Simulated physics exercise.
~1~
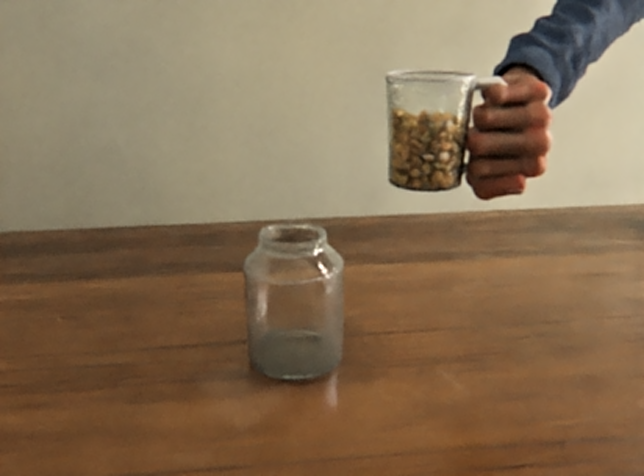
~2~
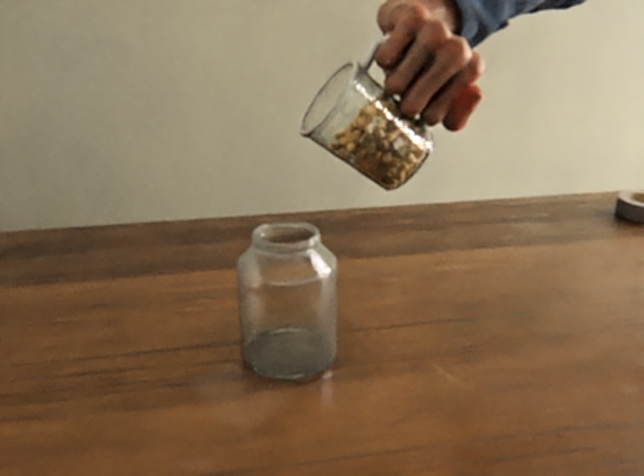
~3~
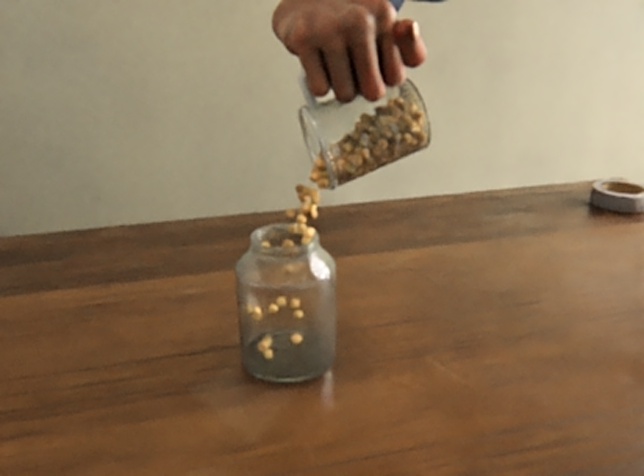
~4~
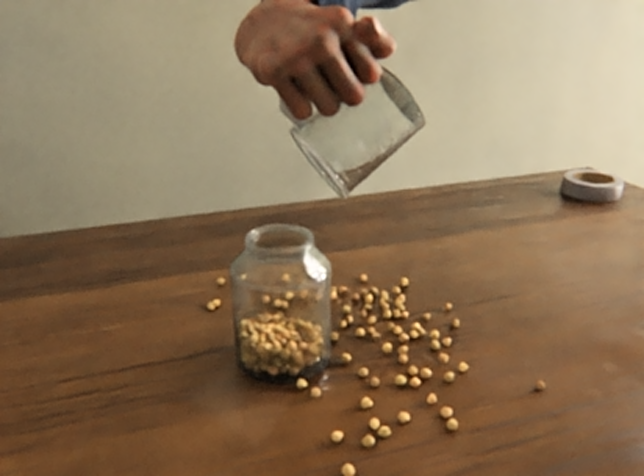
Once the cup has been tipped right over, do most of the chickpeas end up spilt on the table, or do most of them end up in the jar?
Most of the chickpeas end up in the jar. A smaller part lies spilt on the table around it, and hardly any are left in the cup.
